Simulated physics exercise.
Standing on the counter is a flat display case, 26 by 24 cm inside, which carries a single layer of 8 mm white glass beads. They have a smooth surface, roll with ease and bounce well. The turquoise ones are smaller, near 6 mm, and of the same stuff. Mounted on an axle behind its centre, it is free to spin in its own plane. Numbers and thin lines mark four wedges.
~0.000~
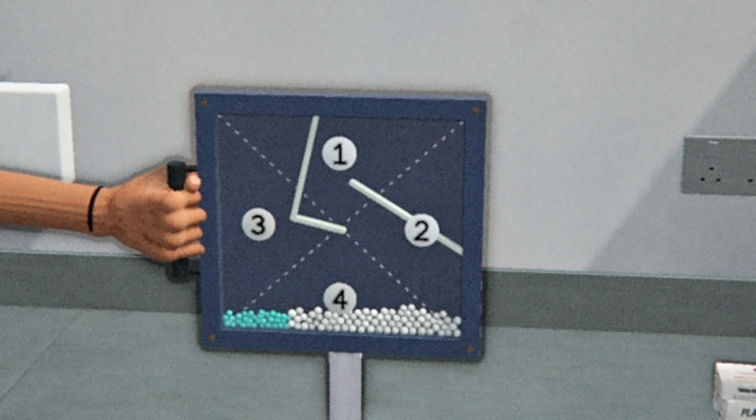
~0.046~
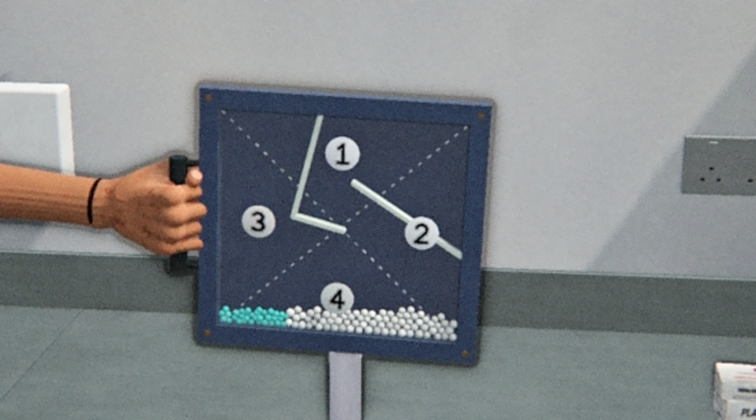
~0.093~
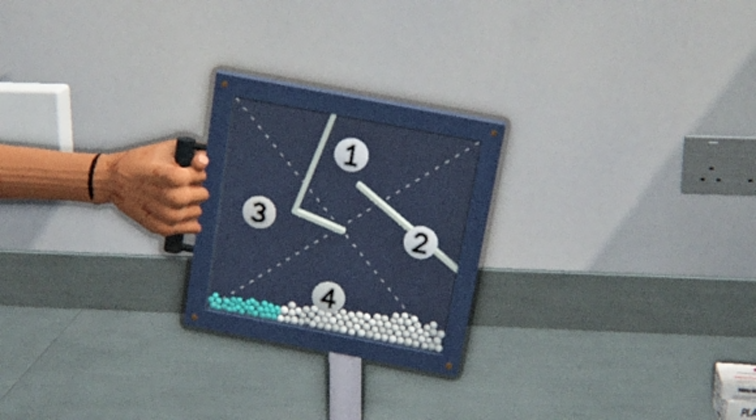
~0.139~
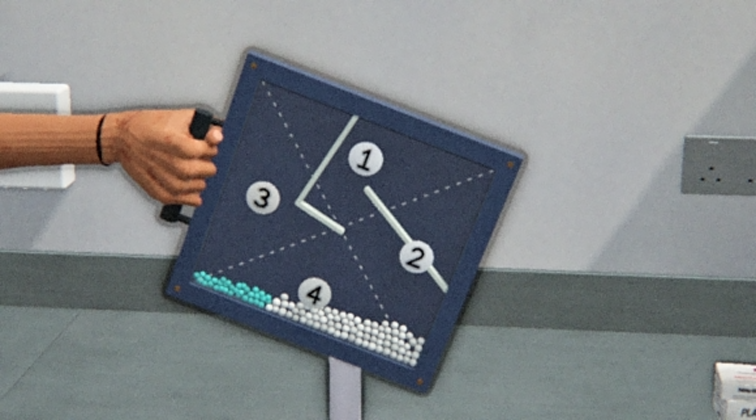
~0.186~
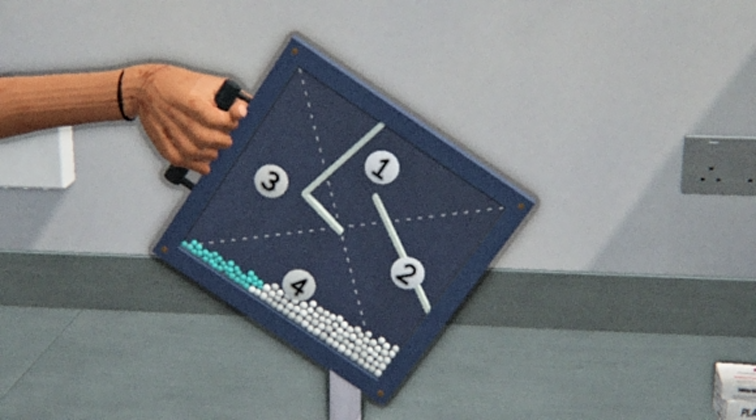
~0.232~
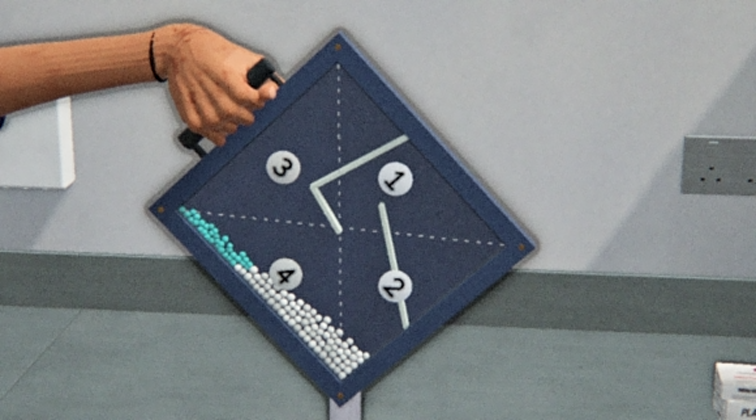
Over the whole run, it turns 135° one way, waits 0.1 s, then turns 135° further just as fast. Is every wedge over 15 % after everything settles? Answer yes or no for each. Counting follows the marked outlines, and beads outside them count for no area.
No. 1 - yes; 2 - no; 3 - yes; 4 - no.
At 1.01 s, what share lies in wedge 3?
About 0 per cent.
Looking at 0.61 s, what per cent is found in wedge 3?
Share: Near 0 per cent.
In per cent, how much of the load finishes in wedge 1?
Share at rest: Approx. 70 %.
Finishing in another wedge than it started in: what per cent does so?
My reckoning puts it near 100 percent.
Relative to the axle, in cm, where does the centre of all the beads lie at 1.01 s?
Roughly 6 cm to the left and 3 cm up.
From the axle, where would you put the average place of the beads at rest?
Some 5 cm left and 4 cm below.
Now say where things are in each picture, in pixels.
Level; about 110 beads; beads' middle (341, 321); highest (411, 308); no. 1 (339, 154), no. 2 (422, 230), no. 3 (259, 225), no. 4 (340, 299), in the first picture.
Turned 2° clockwise; beads' middle (338, 321); highest (411, 310), in the second picture.
Turned 9° clockwise; beads' middle (331, 320); highest (216, 296); wall ends (342, 231), (359, 185), in the third picture.
Turned 20° clockwise; beads' middle (318, 317); highest (203, 275), in the fourth picture.
Turned 34° clockwise; beads' middle (300, 311); highest (194, 243), in the fifth picture.
Turned 47° clockwise; beads' middle (282, 300); highest (182, 210); no. 1 (396, 179), no. 2 (395, 286), no. 3 (283, 167), no. 4 (286, 274), in the sixth picture.
By 0.61 s, it stands 135° clockwise; the beads' middle is 9 cm left of and 3 cm below the centre; no. 2, 85 %, no. 4, 10 %.
By 1.01 s, it has come round 203° clockwise; the beads' middle is 6 cm left of and 3 cm above the centre; no. 1, 25 %, no. 2, 75 %.
By 1.31 s, it has come round 270° clockwise; the beads' middle is 3 cm left of and 3 cm below the centre; no. 1, 70 %, no. 3, 25 %, no. 4, 10 %.
At rest by 2.3 s, it has come round 270° clockwise; no. 1, 70 %, no. 2, 0 %, no. 3, 30 %, no. 4, 0 %.
